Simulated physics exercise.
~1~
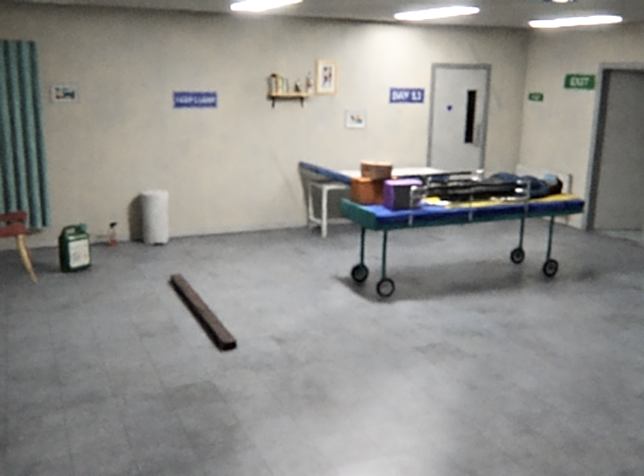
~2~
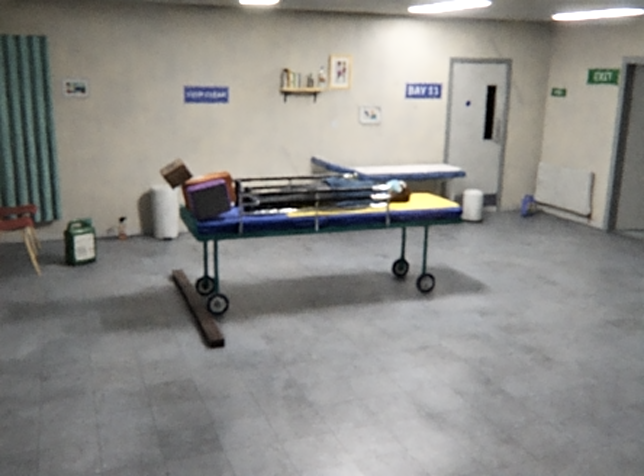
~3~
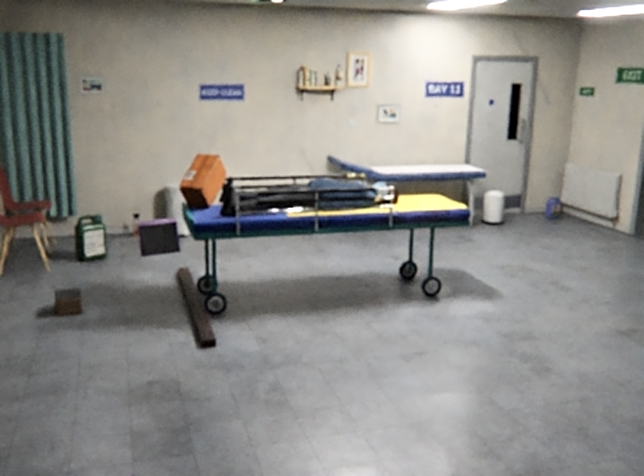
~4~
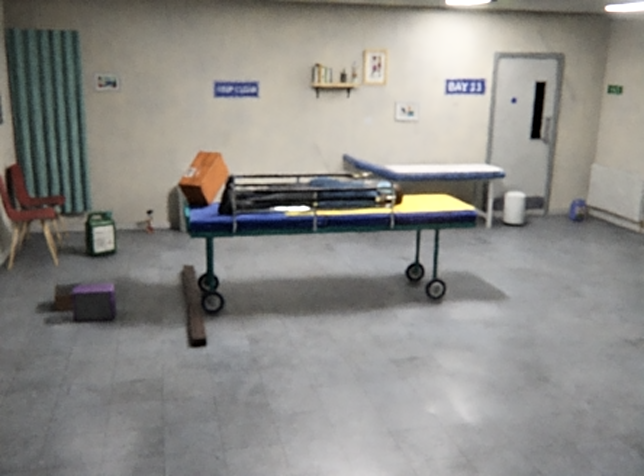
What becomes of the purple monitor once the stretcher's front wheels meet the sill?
It slides off the left end of the stretcher and ends up on the floor beside the brown case.
The clip opens on a wheeled stretcher in a plain hospital-like room, carrying a dark-clothed patient, with a brown case, an orange holdall and a purple monitor at its left end. It rolls left, feet first, until its front wheels meet a dark sill on the floor. The stretcher stays level while the brown case tips forward and the purple monitor leans. The case drops to the floor and the monitor tumbles over the end after it. Finally both lie on the floor at the left, while the tilted holdall and the patient remain on the stretcher.
